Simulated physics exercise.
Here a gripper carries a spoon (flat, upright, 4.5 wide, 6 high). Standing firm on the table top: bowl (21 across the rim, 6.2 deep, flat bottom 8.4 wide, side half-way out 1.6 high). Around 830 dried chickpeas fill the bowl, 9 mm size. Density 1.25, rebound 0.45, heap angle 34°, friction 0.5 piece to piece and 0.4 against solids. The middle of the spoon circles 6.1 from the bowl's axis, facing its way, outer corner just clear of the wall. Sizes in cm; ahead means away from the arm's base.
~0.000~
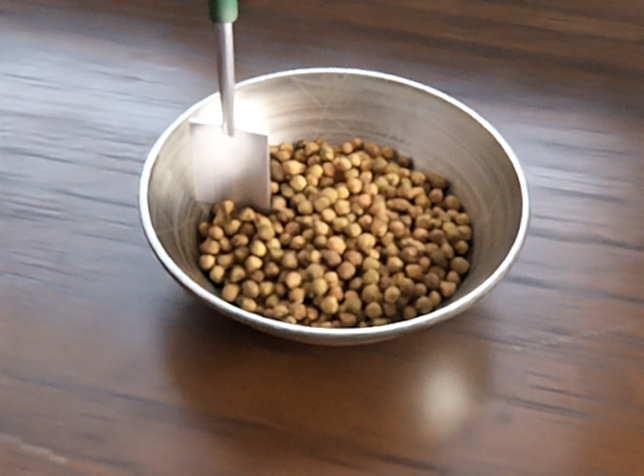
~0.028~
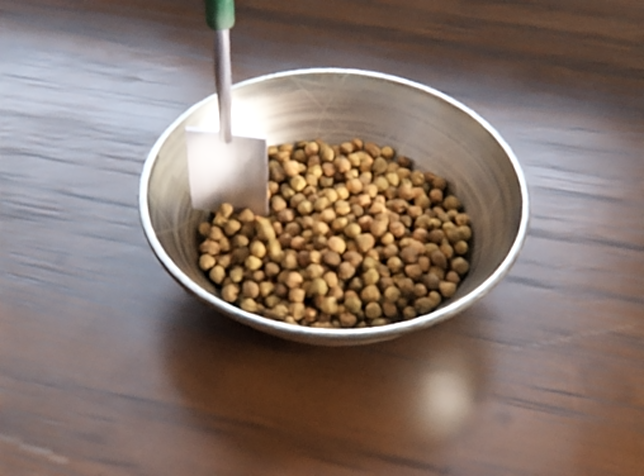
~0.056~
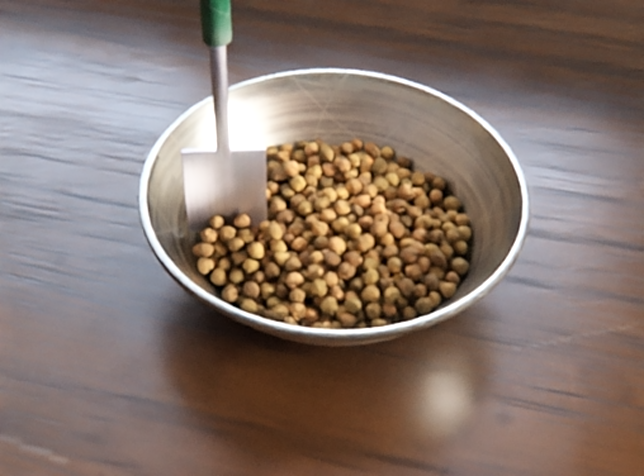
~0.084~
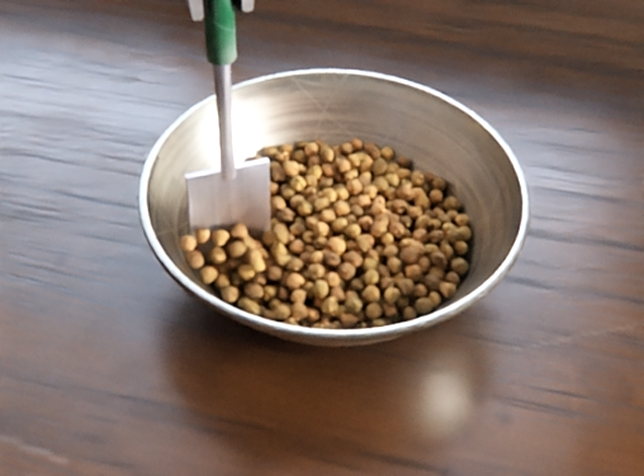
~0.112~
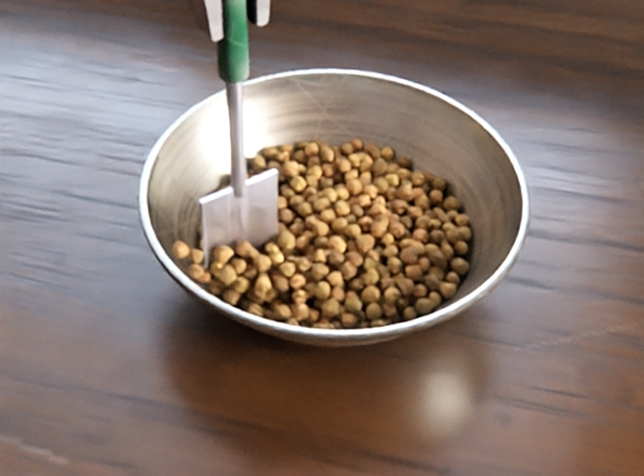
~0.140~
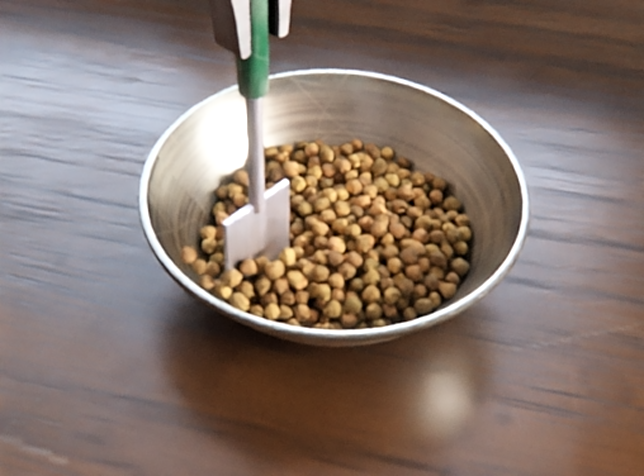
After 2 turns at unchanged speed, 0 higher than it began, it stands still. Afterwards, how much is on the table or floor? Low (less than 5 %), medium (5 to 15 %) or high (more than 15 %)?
Share on the table or floor: Medium (5 to 15 %).
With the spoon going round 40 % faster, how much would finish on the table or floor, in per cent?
In that case some 20 per cent.
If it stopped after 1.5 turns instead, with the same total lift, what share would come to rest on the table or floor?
In that case some 10 per cent.
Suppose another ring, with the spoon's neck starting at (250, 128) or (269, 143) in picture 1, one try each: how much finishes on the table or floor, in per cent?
About 10 and 0 per cent.
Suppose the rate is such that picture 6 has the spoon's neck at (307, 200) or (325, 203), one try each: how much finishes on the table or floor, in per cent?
Some 20 and 20 per cent.
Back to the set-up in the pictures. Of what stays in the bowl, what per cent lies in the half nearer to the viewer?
Roughly 55 per cent.
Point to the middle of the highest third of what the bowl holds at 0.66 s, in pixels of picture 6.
At about (279, 186).
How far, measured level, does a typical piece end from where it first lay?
Roughly 1 cm.
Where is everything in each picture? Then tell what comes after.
The first picture shows spoon neck at (228, 105), 0° round; upper third of the load around (337, 225), from x 205 to 465, top at y 145; 834 in the bowl.
The second picture shows spoon neck at (225, 111), 5° round; upper third of the load around (337, 225), from x 205 to 465, top at y 145.
The third picture shows spoon neck at (222, 128), 18° round; upper third of the load around (337, 229), from x 200 to 465, top at y 145.
The fourth picture shows spoon neck at (226, 146), 32° round; upper third of the load around (336, 231), from x 190 to 465, top at y 145.
The fifth picture shows spoon neck at (238, 164), 46° round; upper third of the load around (336, 231), from x 180 to 465, top at y 145.
The sixth picture shows spoon neck at (256, 180), 60° round; upper third of the load around (335, 231), from x 190 to 465, top at y 145; 834 in the bowl.
After 0.66 s, 320° round, highest piece 8 above the table; 807 in the bowl, 19 on the table or floor, 8 in flight or on the tool.
After 1.17 s, 220° round, highest piece 8 above the table; 769 in the bowl, 63 on the table or floor, 2 in flight or on the tool.
After 1.63 s, 0° round, highest piece 6 above the table; 751 in the bowl, 83 on the table or floor.
After 2.33 s, 0° round, highest piece 6 above the table; 751 in the bowl, 83 on the table or floor.
At rest, 751 in the bowl, 83 on the table or floor. That is 10 % on the table or floor.
